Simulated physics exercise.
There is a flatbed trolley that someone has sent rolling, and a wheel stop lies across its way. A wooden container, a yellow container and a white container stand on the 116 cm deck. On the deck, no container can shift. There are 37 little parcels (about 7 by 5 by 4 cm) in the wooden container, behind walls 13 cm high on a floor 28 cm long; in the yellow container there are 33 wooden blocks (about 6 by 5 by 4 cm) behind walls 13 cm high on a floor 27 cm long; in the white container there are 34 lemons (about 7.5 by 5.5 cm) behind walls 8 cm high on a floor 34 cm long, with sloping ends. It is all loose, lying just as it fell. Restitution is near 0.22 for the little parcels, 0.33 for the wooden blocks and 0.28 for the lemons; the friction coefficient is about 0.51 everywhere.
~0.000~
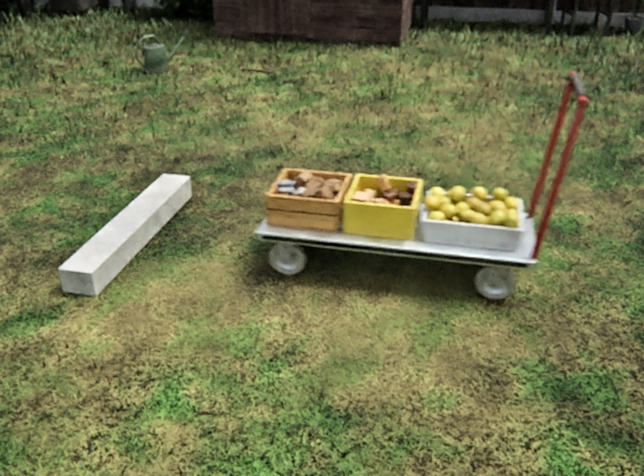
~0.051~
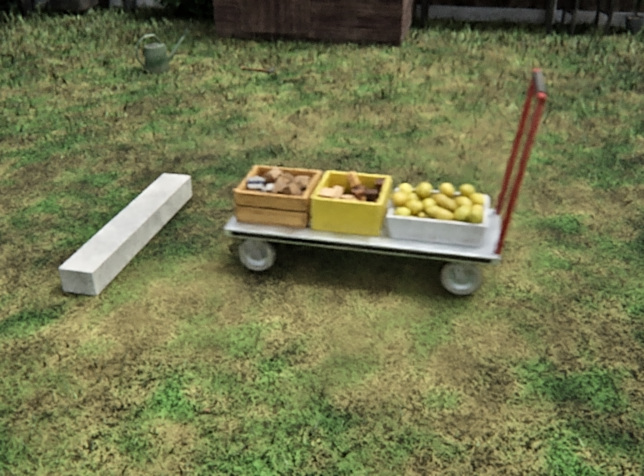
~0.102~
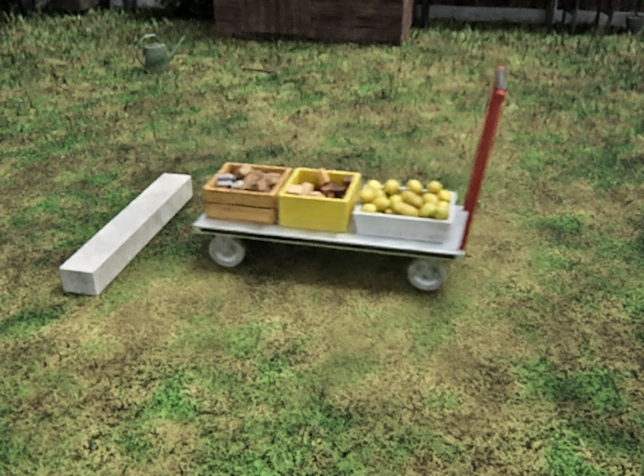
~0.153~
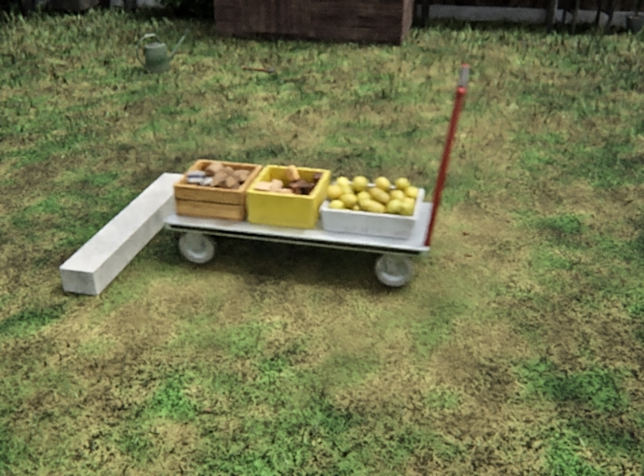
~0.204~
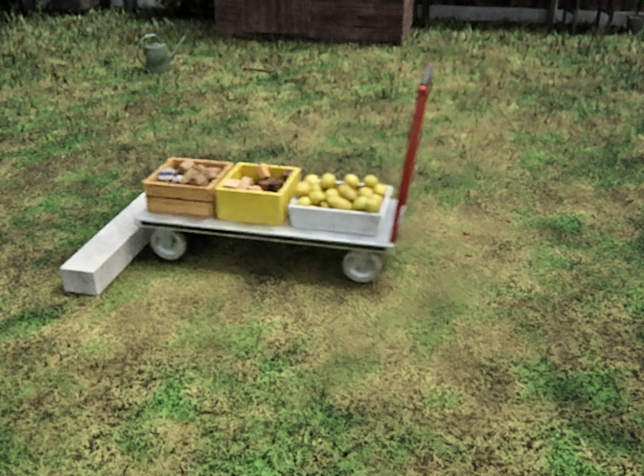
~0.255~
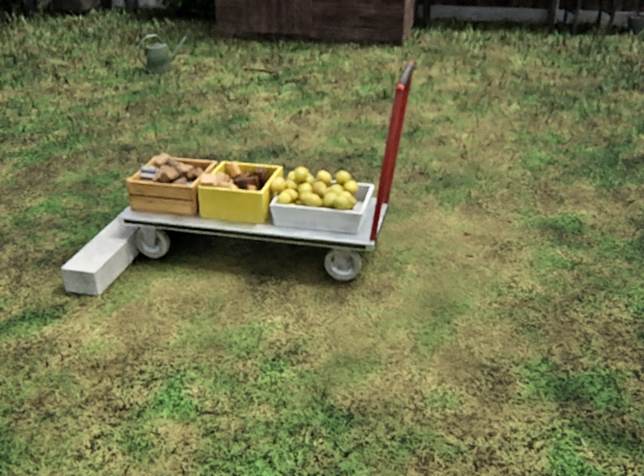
A loaded flatbed trolley rolls left across the grass and stops against a pale block.
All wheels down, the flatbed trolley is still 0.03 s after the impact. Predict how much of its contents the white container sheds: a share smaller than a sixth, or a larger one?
The outflow breaks through one sixth.
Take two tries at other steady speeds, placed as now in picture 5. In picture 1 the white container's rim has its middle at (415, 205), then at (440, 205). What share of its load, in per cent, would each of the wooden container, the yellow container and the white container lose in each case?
Try by try, the wooden container would lose 0 then 10 per cent, the yellow container 0 then 10 per cent, and the white container 10 then 10 per cent.
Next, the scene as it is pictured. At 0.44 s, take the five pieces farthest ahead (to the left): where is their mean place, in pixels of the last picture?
I'd put their middle close to (137, 158).
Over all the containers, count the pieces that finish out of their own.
Estimate: About 16.
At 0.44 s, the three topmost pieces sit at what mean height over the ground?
Around 56 cm high.
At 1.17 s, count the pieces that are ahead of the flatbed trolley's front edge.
Count: Approx. 8.
After 0.32 s, wooden container 36 in, 1 out, yellow container 33 in, 0 out and white container 31 in, 3 out.
After 0.44 s, wooden container 34 in, 3 out, yellow container 32 in, 1 out and white container 25 in, 9 out.
After 0.67 s, wooden container 32 in, 5 out, yellow container 32 in, 1 out and white container 24 in, 10 out.
Final count (at 1.17 s), wooden container 32 in, 5 out, yellow container 31 in, 2 out and white container 24 in, 10 out. Asked share, 10 of 34, 29 per cent.
